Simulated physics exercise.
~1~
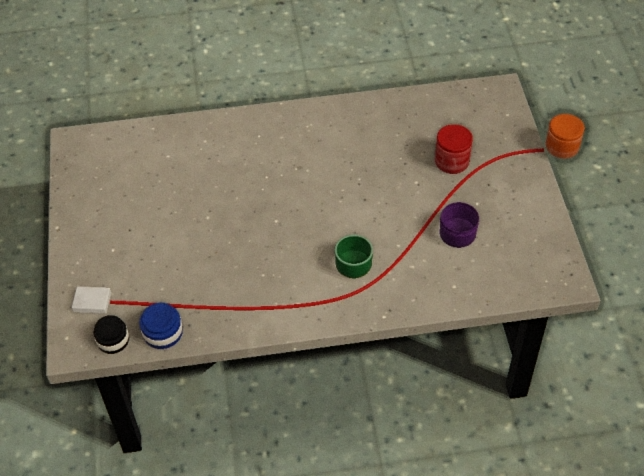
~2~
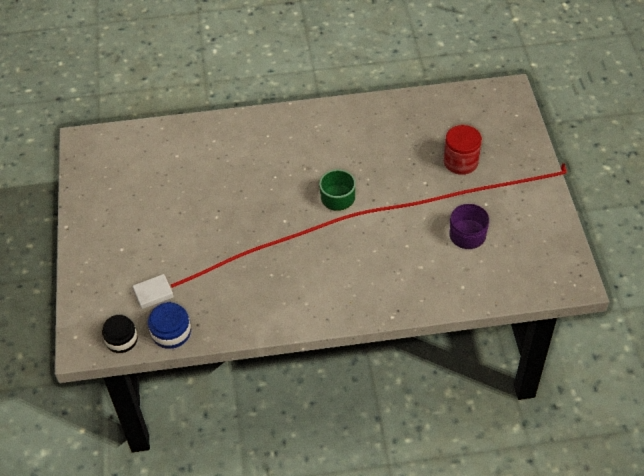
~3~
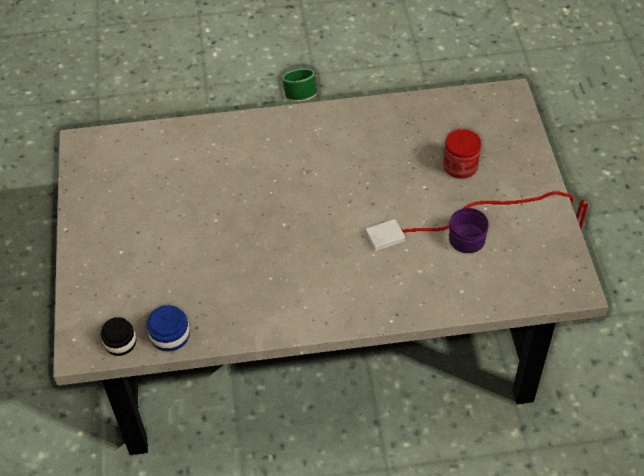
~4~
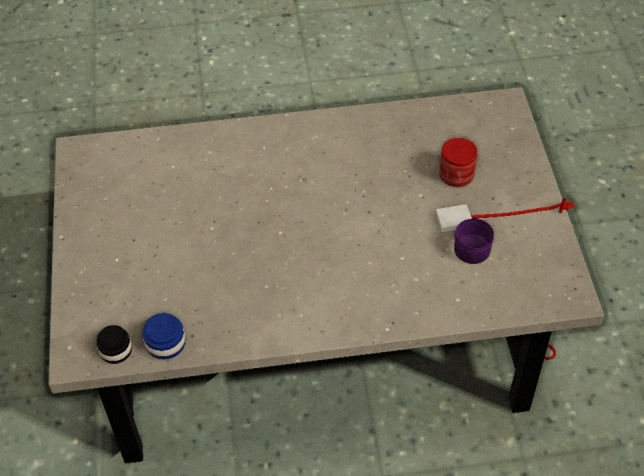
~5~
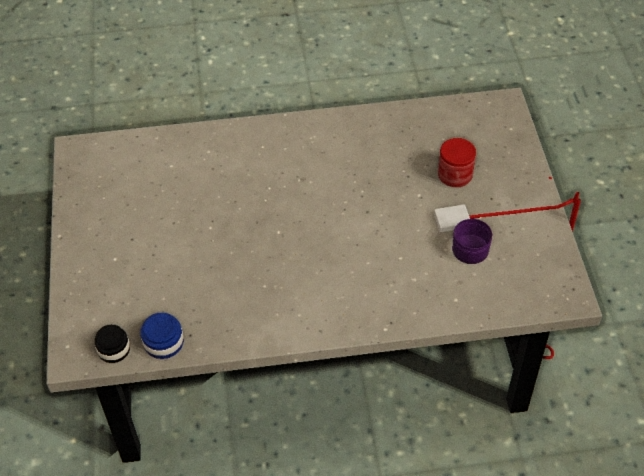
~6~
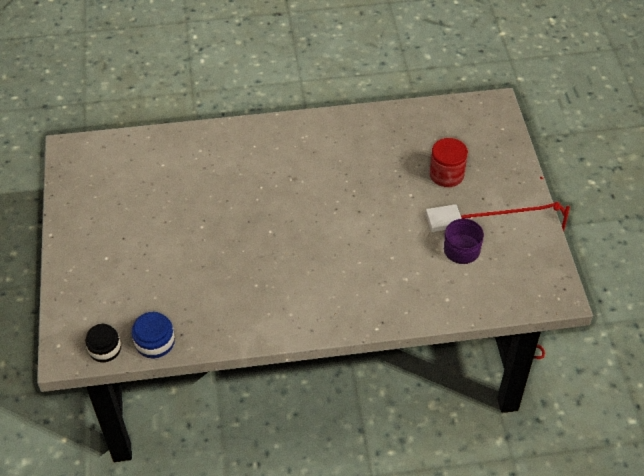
At the start, a white phone lies at the left of a speckled side table, joined by a curving red cable to an orange speaker at the right edge, with red, green, purple, black and blue containers standing around. The speaker drops out of sight, and the cable pulls taut, dragging the phone rightward and pushing the green mug toward the back. The mug goes over the far edge as the phone slides on toward the purple cup. The phone nudges the cup slightly and stops against it, between cup and red tub. It rests there, the cable trailing over the right edge, while the cup, tub and two jars remain on top.
